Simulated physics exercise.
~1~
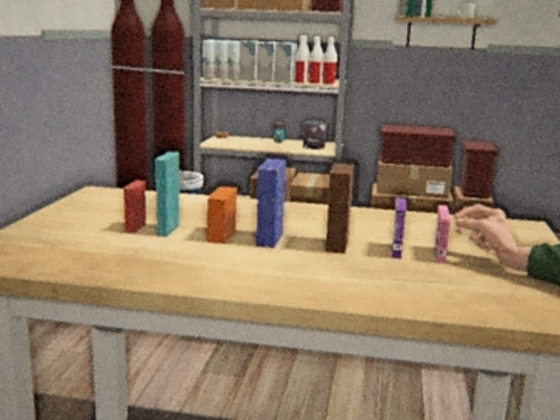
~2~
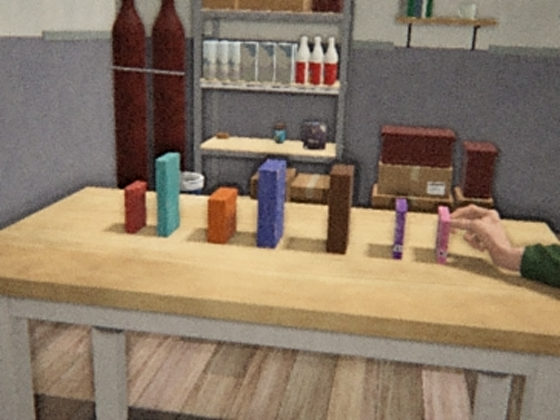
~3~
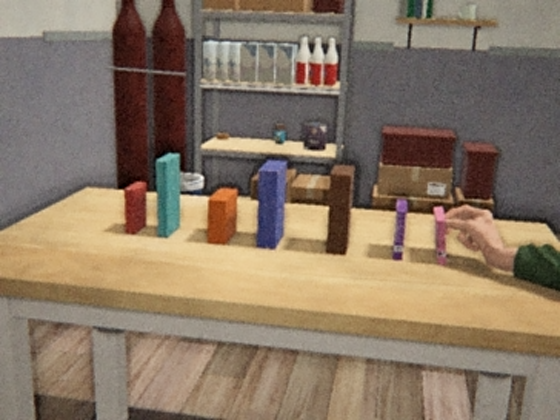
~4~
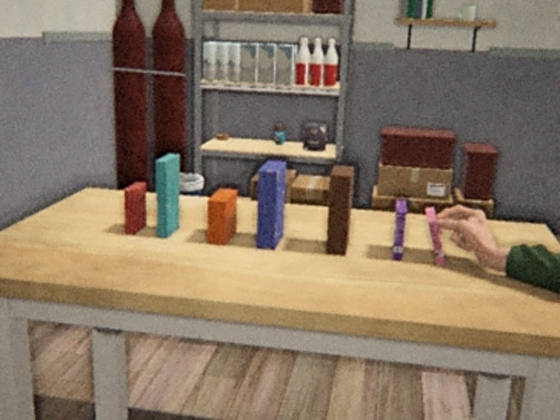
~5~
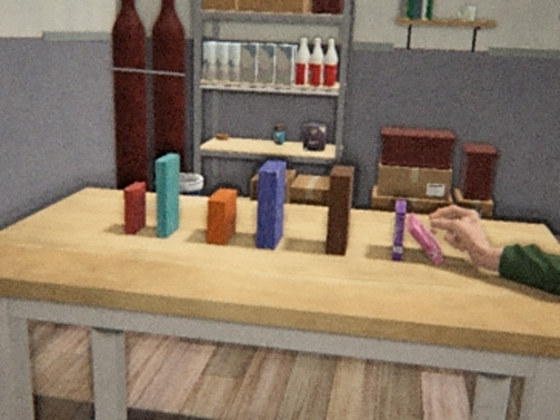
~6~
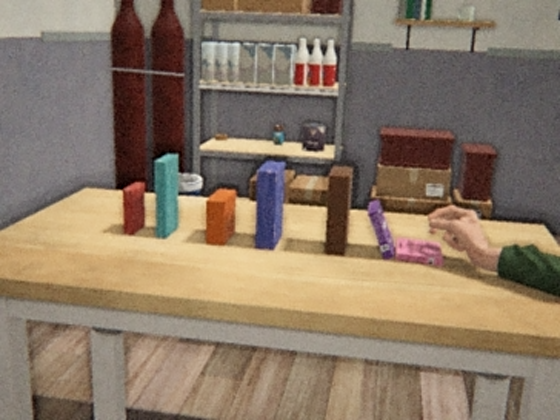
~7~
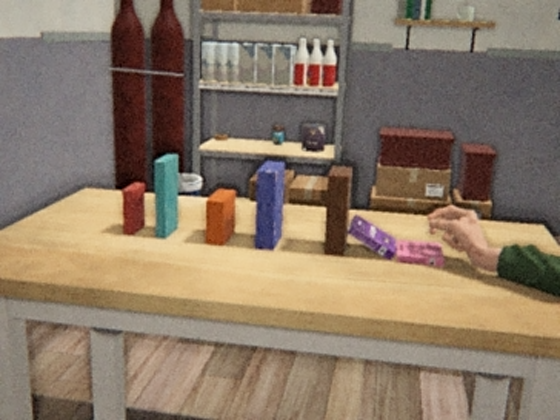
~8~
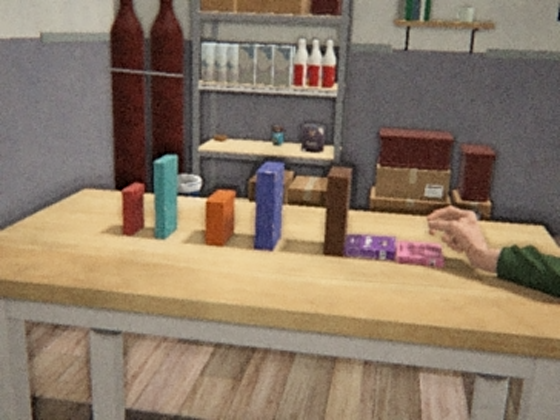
On a wooden workshop table, a hand tips a pink packet leftward into a purple one, both falling, five boards still standing.
